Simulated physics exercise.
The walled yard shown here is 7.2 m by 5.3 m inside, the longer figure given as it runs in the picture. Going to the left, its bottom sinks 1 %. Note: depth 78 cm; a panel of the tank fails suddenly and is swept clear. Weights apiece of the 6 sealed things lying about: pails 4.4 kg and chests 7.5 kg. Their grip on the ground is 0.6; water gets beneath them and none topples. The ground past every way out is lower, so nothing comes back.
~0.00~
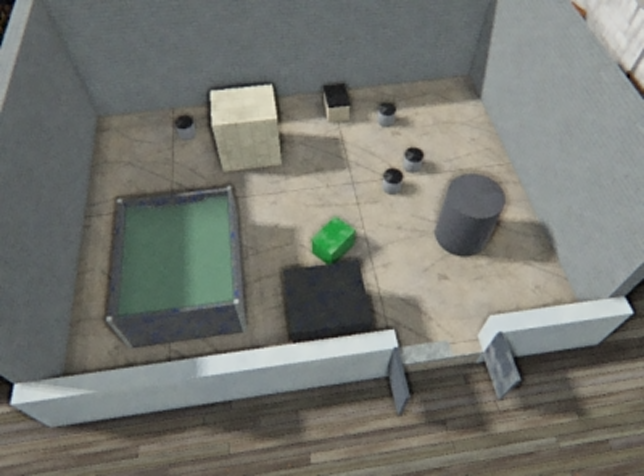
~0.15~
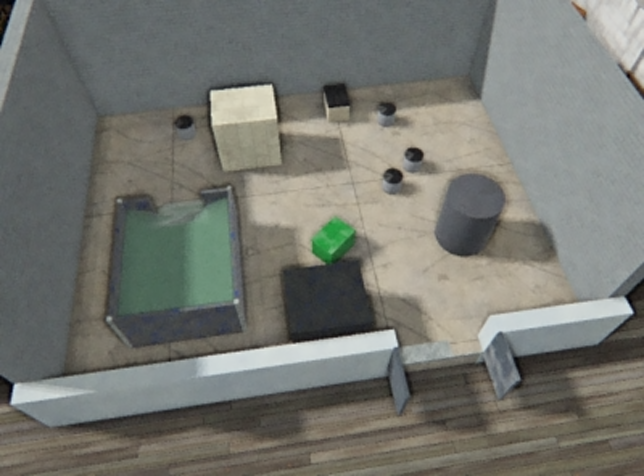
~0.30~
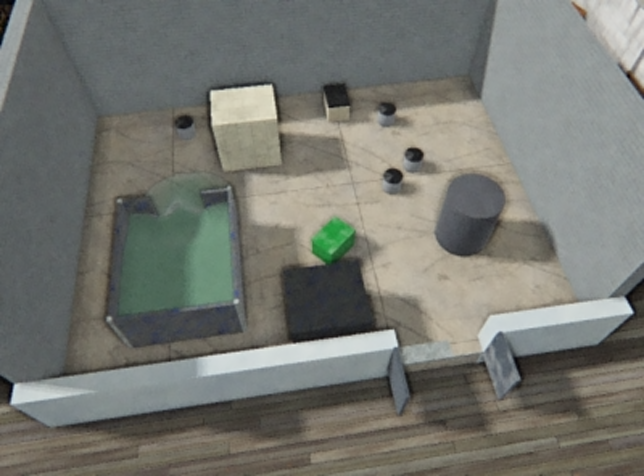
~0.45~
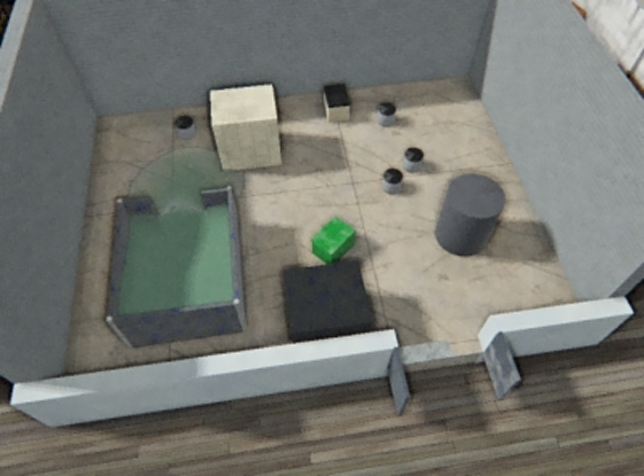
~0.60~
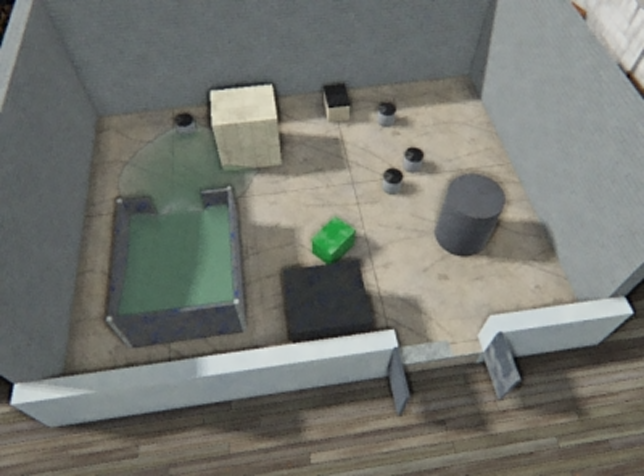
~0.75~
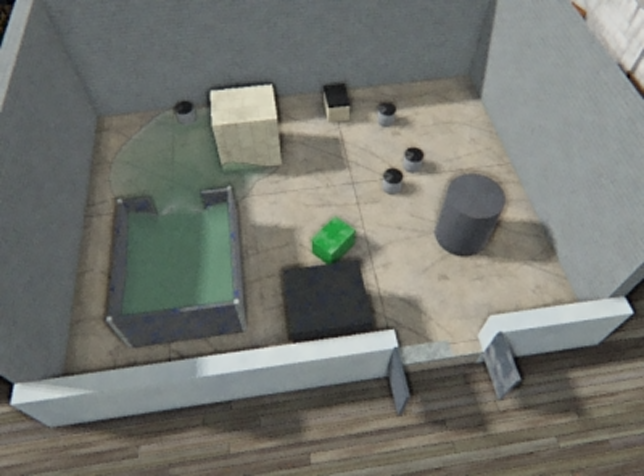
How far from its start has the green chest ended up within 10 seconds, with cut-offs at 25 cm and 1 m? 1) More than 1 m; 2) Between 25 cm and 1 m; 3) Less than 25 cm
3.
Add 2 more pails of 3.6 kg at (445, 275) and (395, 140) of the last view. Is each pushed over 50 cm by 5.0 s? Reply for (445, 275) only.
Well, it ends up not quite that far.
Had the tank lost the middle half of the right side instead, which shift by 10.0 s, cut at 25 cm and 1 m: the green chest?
The green chest is swept away.
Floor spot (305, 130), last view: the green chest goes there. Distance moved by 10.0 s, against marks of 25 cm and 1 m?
In the end it is hauled off.
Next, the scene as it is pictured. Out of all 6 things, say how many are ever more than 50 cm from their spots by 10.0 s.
Result: 4.
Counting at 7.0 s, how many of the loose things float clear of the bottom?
4.
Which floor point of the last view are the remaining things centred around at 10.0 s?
About (379, 196).
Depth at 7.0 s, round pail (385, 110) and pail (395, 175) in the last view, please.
Roughly 8 and 3 cm.
After 2.0 s the green chest is near (334, 235), 0.0 m from its start, aground; 0 of 6 are out; 1 afloat.
After 4.5 s the green chest is near (334, 235), 0.0 m from its start, aground; 0 of 6 are out; 1 afloat.
After 7.0 s the green chest is near (334, 235), 0.0 m from its start, aground; 0 of 6 are out; 4 afloat.
After 10.0 s the green chest is near (332, 238), 0.1 m from its start, aground; 0 of 6 are out; 2 afloat.
